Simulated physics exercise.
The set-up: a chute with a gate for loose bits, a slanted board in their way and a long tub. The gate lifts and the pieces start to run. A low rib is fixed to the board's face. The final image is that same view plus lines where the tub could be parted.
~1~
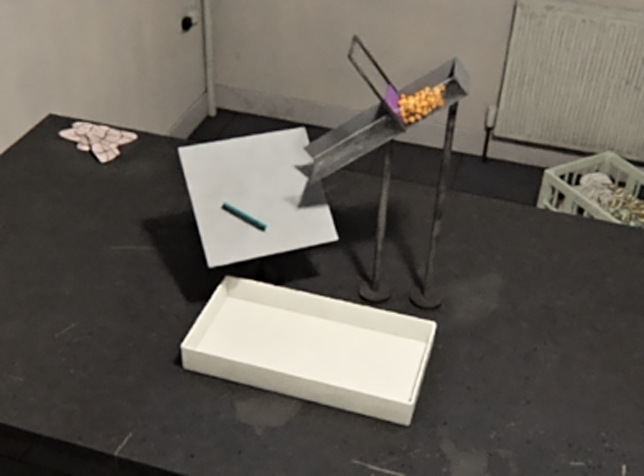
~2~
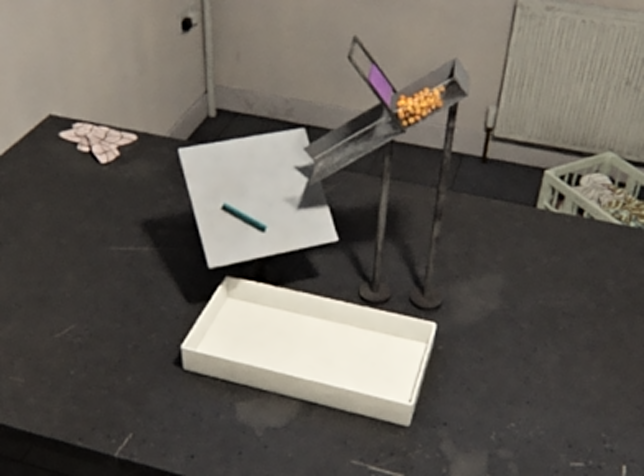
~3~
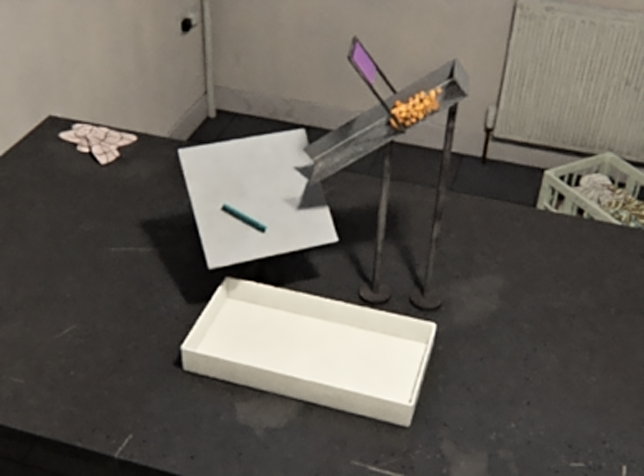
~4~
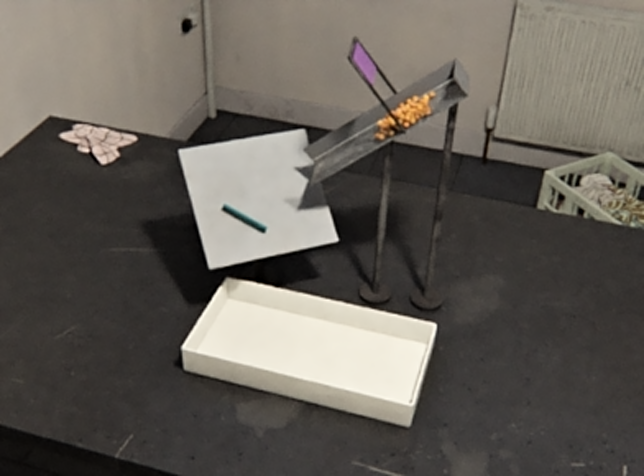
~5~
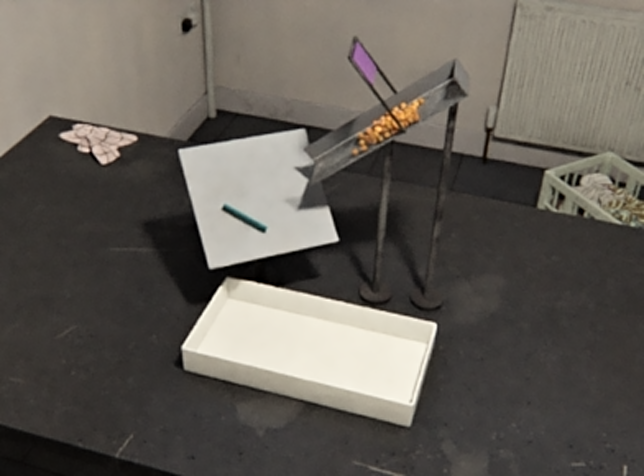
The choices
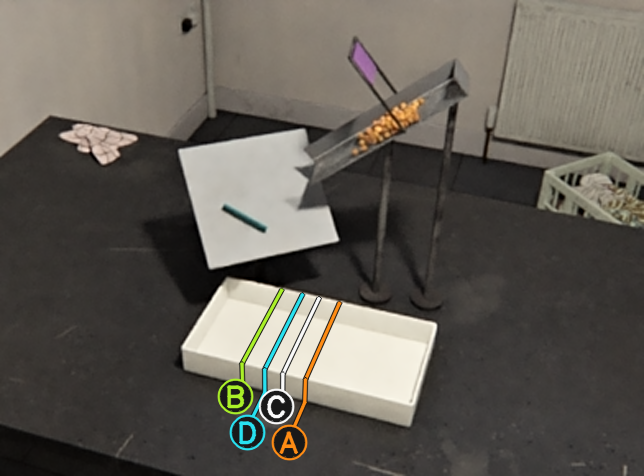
A metal chute with a purple gate lifting and small orange pieces sliding down it leftward, above a tilted white board and empty tub.
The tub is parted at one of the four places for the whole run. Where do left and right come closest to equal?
The best line is D.
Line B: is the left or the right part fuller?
The right side.
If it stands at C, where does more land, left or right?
Left.
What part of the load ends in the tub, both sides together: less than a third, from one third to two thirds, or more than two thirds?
About that: More than two thirds.
On the marked copy, line A crosses the front rim at (305, 378); line B crosses the front rim at (242, 362); line C crosses the front rim at (283, 373); line D crosses the front rim at (265, 368).
With A, of what is caught, all on the left of the divider, none on the right.
With B, of what is caught, a small part on the left of the divider, nearly all on the right.
With C, of what is caught, nearly all on the left of the divider, a small part on the right.
With D, of what is caught, about half on the left of the divider, about half on the right.
